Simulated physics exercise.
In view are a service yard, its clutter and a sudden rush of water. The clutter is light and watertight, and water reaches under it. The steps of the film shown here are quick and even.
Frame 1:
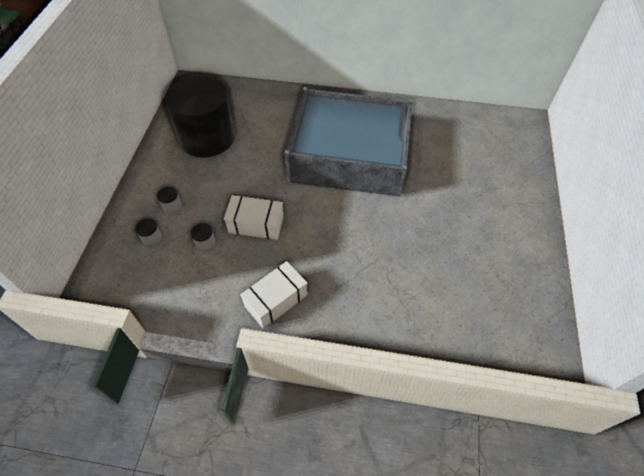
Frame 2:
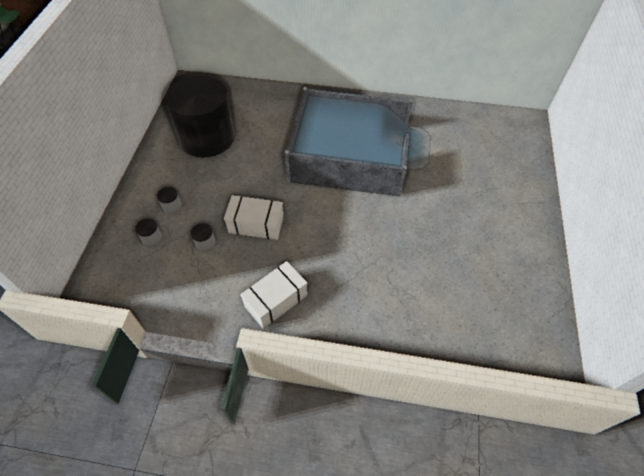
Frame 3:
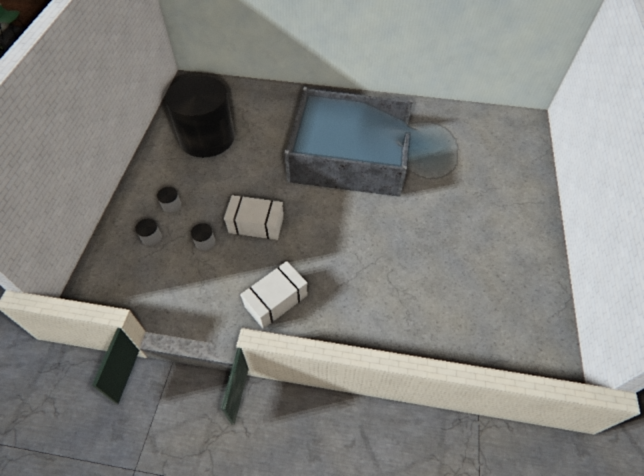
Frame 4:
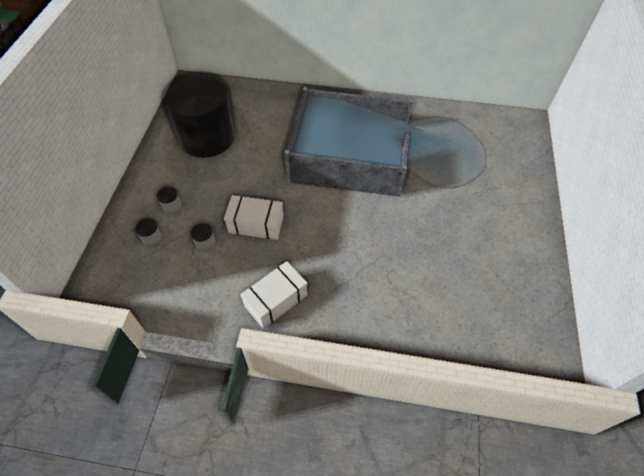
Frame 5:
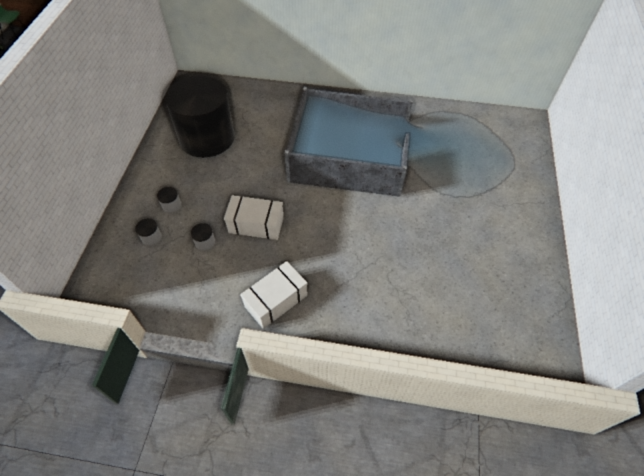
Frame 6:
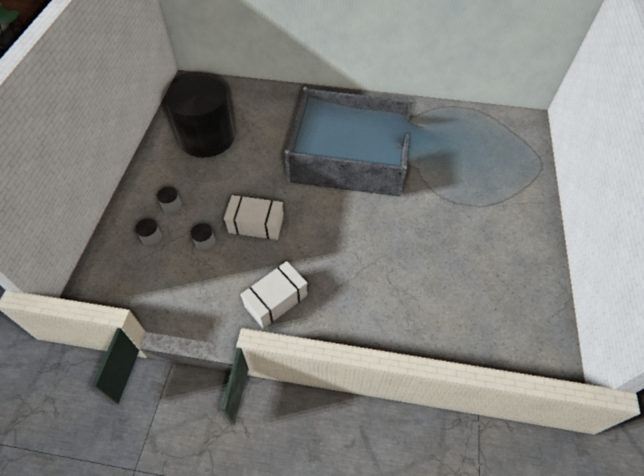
Water poured from the right side of a raised stone tank and spread across the yard floor in a widening rounded sheet, while the dark barrel, small pots and two strapped boxes stayed still.
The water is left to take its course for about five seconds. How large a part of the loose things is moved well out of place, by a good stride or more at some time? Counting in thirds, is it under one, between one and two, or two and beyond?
I expect the share pushed well aside to be below one third.
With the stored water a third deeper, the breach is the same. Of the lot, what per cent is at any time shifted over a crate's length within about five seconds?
Close to 0 in a hundred, give or take.
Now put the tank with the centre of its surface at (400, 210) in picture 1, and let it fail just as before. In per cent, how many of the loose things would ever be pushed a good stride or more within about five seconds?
It works out at about 0 percent.
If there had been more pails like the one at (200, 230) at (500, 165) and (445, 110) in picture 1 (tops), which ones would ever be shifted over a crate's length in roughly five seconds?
The first did it, and the other did it.
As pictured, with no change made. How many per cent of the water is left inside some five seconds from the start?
100 %.
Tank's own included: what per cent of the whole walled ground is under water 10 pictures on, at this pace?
Estimate: Close to 30 in a hundred.
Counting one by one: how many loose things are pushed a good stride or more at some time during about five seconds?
Count: 0.
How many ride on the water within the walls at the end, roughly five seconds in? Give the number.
Tally: 0.
A moment on, 0 of 5 are well off their spots; 0 afloat.
Next, 0 of 5 are well off their spots; 0 afloat.
Later, 0 of 5 are well off their spots; 0 afloat.
In the end, 0 of 5 are well off their spots, and 0 have been at some point; 0 afloat.
